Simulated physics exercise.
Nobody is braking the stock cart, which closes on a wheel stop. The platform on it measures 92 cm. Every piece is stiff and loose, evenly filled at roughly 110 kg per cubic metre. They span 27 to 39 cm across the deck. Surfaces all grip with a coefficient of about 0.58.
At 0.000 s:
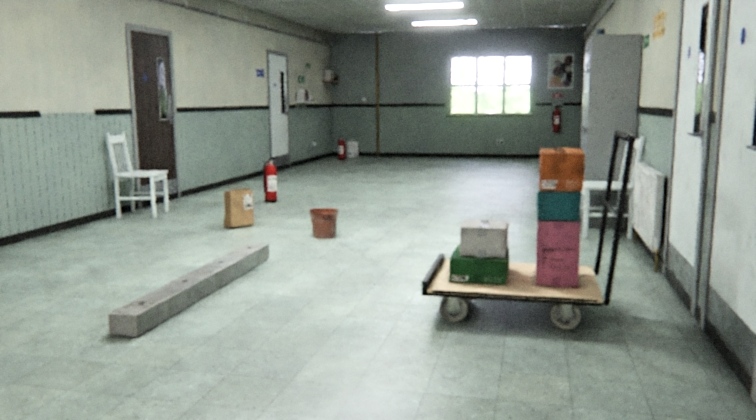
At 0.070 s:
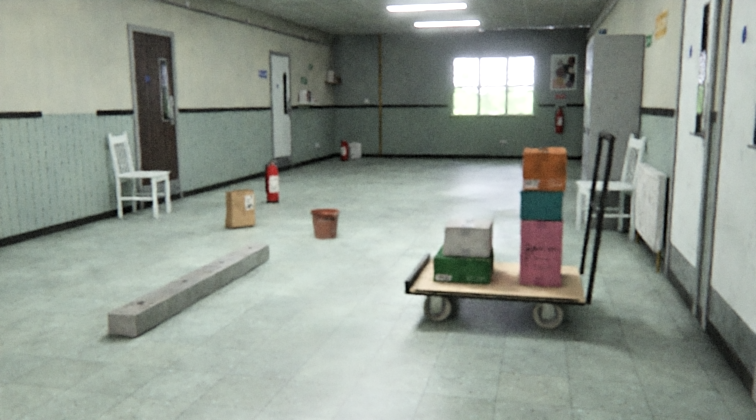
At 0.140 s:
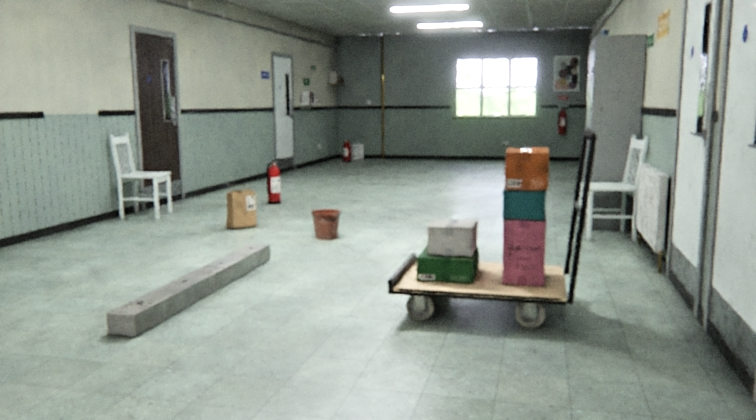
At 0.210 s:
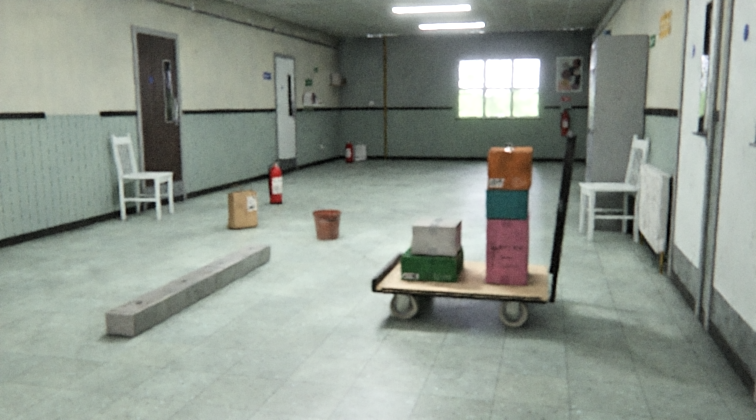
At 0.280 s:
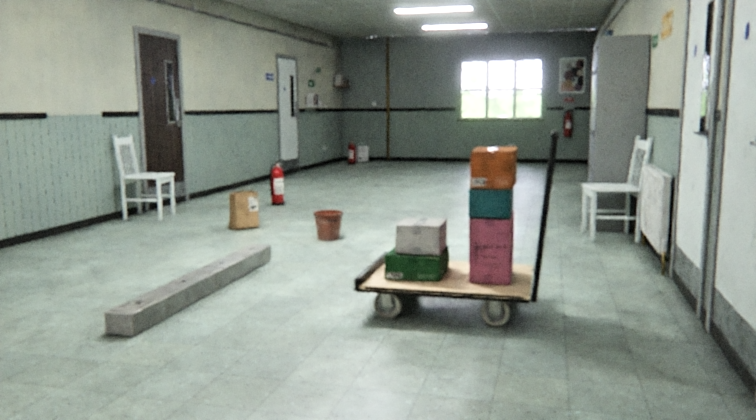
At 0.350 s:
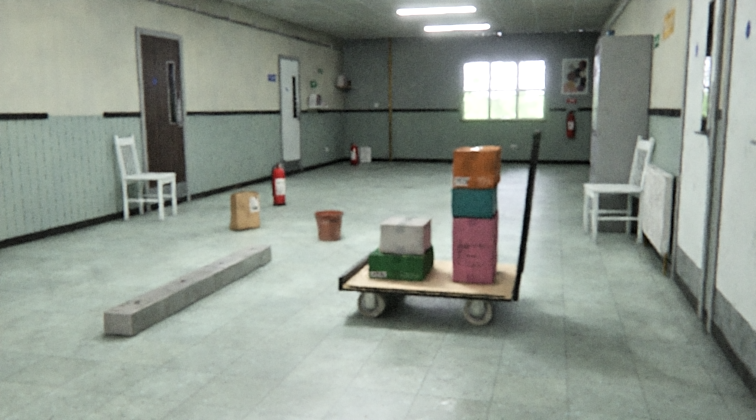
In the video, a flat cart carrying a white carton on a green box beside a stack of orange, teal and pink boxes rolls steadily left across a tiled floor, toward a long grey beam, with nobody pushing it.
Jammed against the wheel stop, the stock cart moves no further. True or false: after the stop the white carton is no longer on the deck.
False, it remains there.
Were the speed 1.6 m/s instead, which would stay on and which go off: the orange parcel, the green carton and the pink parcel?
Then the orange one is lost, the green one remains and the pink one remains.
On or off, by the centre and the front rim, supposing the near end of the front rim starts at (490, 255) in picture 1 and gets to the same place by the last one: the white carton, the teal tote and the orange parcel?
Then the white one is lost, the teal one is lost and the orange one is lost.
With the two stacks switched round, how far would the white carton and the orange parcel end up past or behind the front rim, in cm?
So you'd get white sitting 50 cm behind and orange sitting 70 cm past the front rim.
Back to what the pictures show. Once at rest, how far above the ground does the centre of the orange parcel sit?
Height: Some 10 centimetres.
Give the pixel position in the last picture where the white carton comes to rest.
Around (218, 227).
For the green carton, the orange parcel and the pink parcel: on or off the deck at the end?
Well, green is kept, orange is lost and pink is kept.
Impact comes at 1.13 s.
After 1.53 s the white carton is 13 cm behind the rim, tilted 0°, near (219, 227) in the last picture's view.
After 1.93 s the white carton is 12 cm behind the rim, tilted 0°, near (218, 227) in the last picture's view.
Final state at 2.2 s, past the rim, orange parcel; behind it, green carton, white carton, teal tote and pink parcel.
